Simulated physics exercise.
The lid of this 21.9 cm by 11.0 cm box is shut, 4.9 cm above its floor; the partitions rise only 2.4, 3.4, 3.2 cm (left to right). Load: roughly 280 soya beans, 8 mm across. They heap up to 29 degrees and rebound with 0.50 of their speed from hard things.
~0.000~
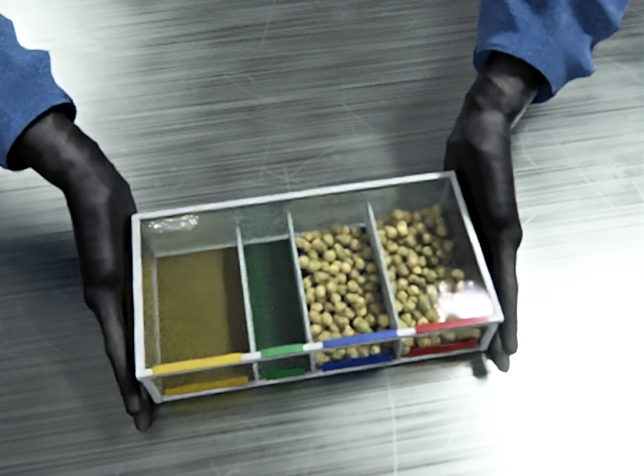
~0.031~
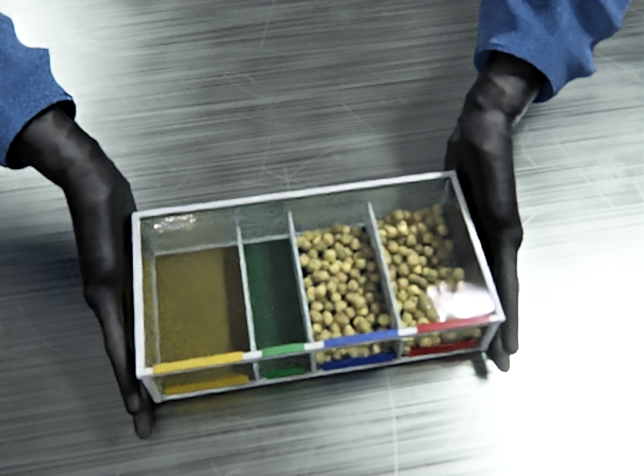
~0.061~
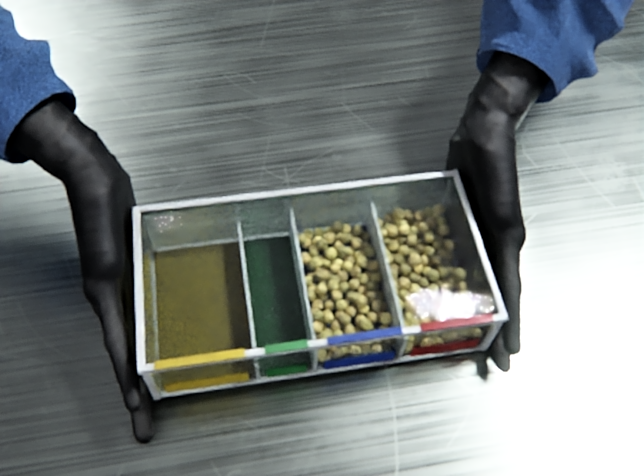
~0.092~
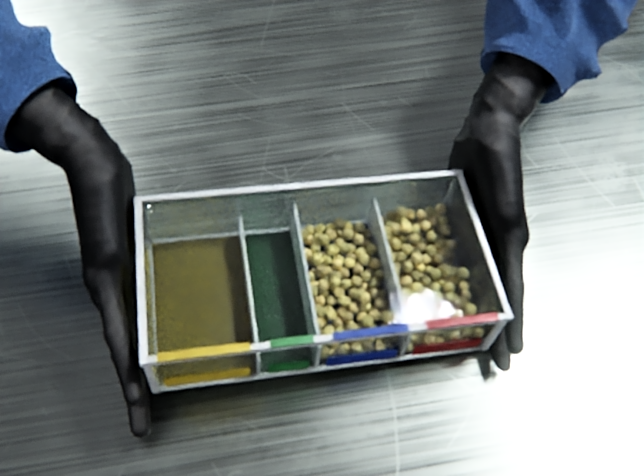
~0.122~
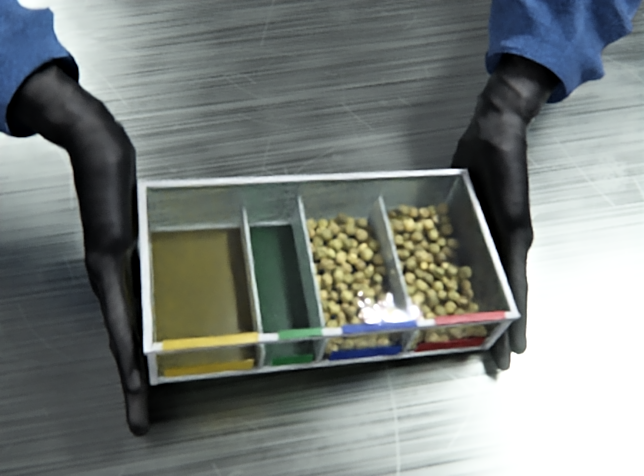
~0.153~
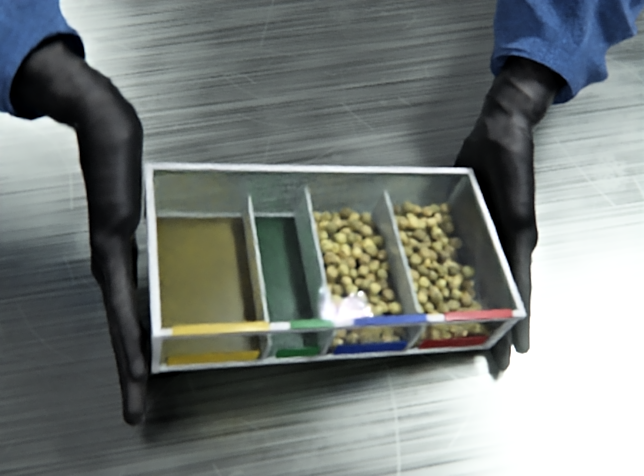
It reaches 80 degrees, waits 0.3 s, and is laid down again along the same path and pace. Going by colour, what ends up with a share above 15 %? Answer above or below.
Red: Above, blue: Above, green: Below, yellow: Below.
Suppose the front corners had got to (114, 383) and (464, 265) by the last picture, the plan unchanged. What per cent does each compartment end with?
Red 25, blue 35, green 5, yellow 35.
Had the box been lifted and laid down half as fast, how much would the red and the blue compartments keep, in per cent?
In that case red 55, blue 45.
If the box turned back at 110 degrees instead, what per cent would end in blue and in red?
In that case blue 15, red 85.
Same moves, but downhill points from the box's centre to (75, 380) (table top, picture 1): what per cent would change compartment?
Some 35 per cent.
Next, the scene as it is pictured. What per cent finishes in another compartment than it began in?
Roughly 5 per cent.
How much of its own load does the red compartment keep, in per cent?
About 100 per cent.
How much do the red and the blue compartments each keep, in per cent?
Red 60, blue 40.
After 0.80 s, tilt 80 degrees; red 60 %, blue 40 %.
After 1.23 s, tilt 45 degrees; red 60 %, blue 40 %.
After 1.74 s, tilt 0 degrees; red 60 %, blue 40 %.
At rest (2.3 s), red 60 %, blue 40 %, green 0 %, yellow 0 %.
